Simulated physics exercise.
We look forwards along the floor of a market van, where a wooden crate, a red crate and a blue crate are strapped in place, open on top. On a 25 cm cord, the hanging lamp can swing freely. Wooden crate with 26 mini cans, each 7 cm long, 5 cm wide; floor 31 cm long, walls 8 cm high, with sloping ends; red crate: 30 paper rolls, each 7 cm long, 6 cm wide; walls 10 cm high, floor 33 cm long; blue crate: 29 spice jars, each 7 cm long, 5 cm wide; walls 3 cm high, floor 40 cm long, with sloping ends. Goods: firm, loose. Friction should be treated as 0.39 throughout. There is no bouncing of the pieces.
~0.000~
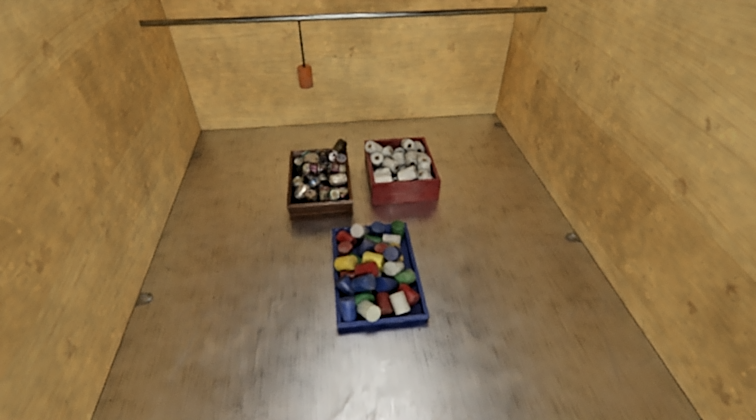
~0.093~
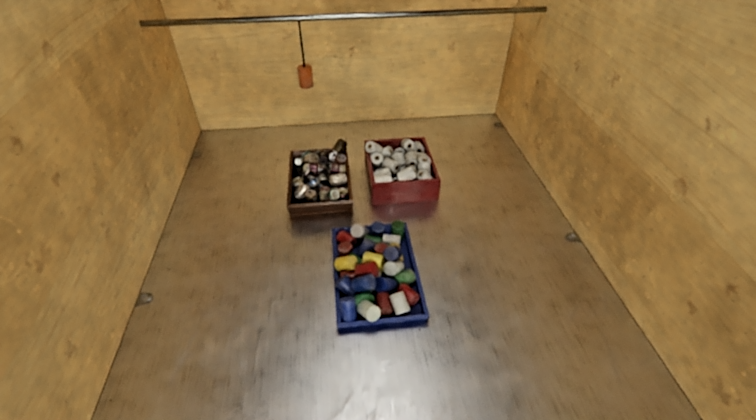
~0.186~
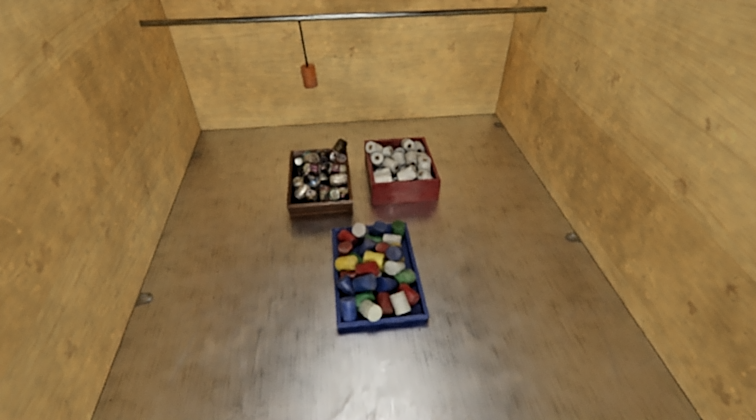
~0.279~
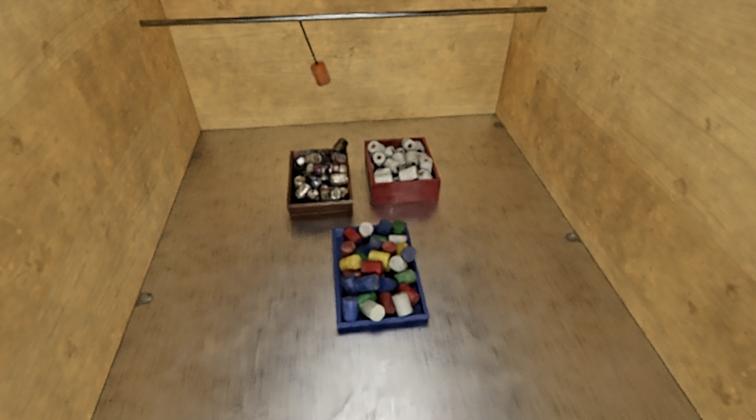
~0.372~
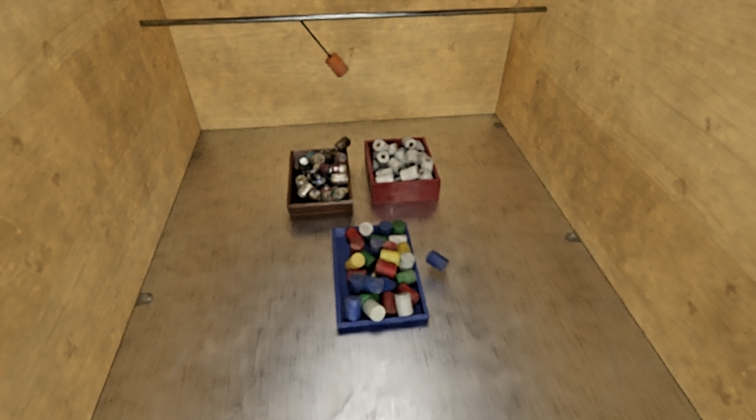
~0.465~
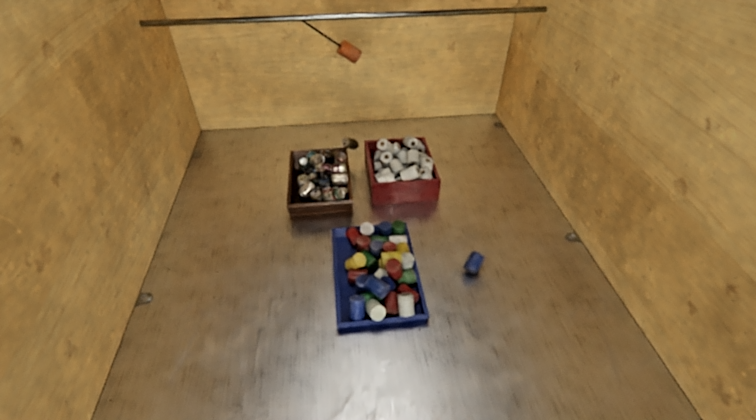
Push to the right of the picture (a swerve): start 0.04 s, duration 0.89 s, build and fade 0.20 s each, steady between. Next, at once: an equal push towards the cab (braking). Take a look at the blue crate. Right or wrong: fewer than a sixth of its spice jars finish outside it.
Wrong.
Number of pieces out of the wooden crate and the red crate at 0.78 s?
Estimate at that time - wooden crate 1, red crate 0, give or take.
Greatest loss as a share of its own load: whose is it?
That would be the blue crate.
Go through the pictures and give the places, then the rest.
In the first picture (each is followed by its nearest rim corner in this view), blue crate, (339, 323); red crate, (373, 183); the lamp leans 0°; none out.
Blue crate, (339, 323); the lamp leans 0°, in the second picture.
Blue crate, (339, 323); the lamp leans 4°, in the third picture.
Blue crate, (339, 323); the lamp leans 16°, in the fourth picture.
Blue crate, (339, 323); the lamp leans 35°; 1 out, the lowest jar at (437, 261), in the fifth picture.
Blue crate, (339, 323); red crate, (373, 183); the lamp leans 54°; 2 out, the lowest jar at (474, 263), in the sixth picture.
After 0.78 s, wooden crate 25 in, 1 out, red crate 30 in, 0 out and blue crate 27 in, 2 out.
After 1.17 s, wooden crate 25 in, 1 out, red crate 29 in, 1 out and blue crate 25 in, 4 out.
After 1.72 s, wooden crate 25 in, 1 out, red crate 29 in, 1 out and blue crate 20 in, 9 out.
Final count (at 2.42 s), wooden crate 25 in, 1 out, red crate 29 in, 1 out and blue crate 18 in, 11 out. Asked share, 11 of 29, 38 per cent.
